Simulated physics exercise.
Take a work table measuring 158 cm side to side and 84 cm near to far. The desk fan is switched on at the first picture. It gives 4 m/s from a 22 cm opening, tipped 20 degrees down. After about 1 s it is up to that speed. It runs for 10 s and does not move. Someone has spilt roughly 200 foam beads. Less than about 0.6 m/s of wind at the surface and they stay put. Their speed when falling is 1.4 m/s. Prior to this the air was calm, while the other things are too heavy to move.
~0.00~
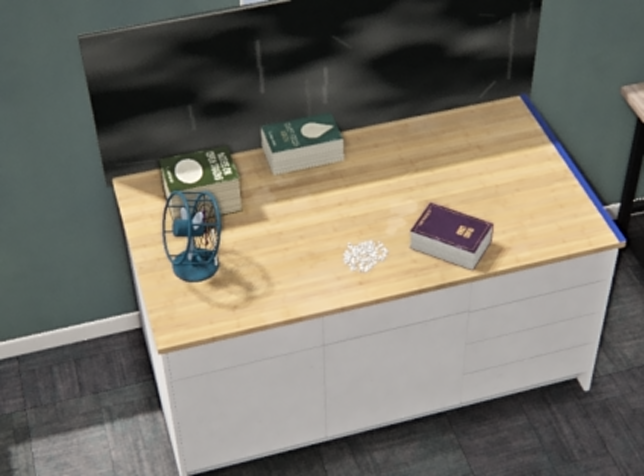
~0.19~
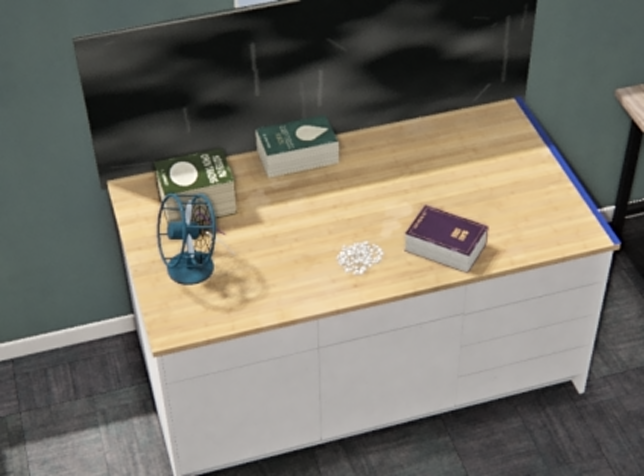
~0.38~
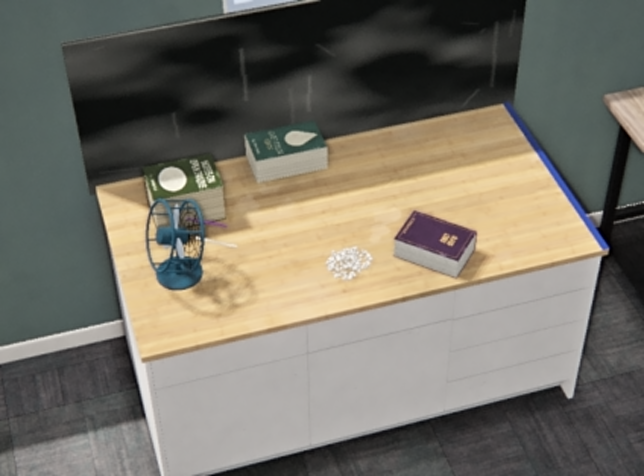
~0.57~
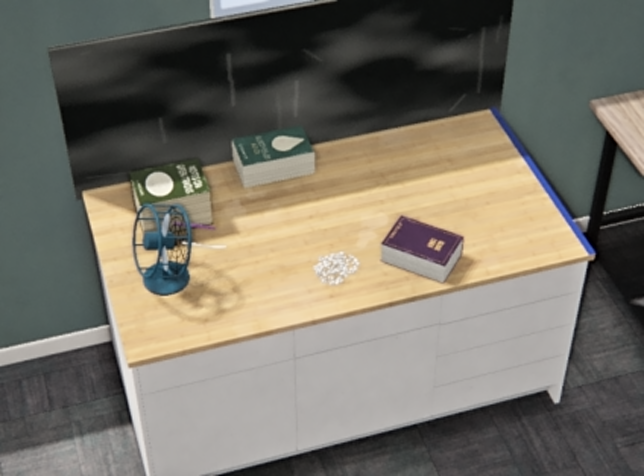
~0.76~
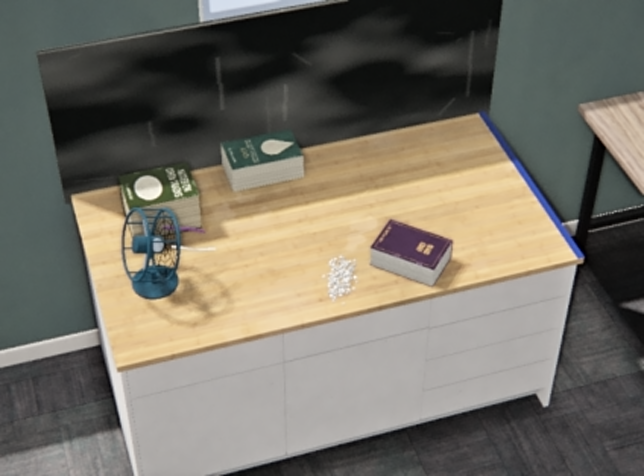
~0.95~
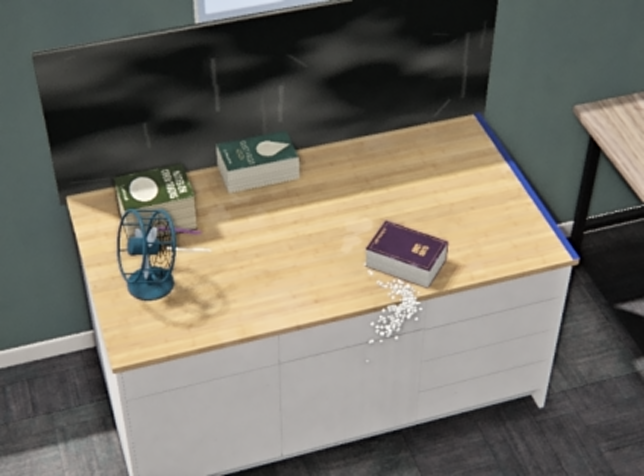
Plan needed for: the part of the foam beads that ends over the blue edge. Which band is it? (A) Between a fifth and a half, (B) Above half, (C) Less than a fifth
Answer: C.
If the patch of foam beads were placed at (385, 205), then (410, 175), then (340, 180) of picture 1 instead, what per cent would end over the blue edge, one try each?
In turn: 100 per cent, 100 per cent, 50 per cent.
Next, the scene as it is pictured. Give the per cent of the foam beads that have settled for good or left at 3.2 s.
Close to 100 % of them.
After 2.0 s, 0 % are over the blue edge; 100 % have settled or left.
After 3.2 s, 0 % are over the blue edge; 100 % have settled or left.
After 5.5 s, 0 % are over the blue edge; 100 % have settled or left.
After 10.0 s, at the end, 0 % are over the blue edge.
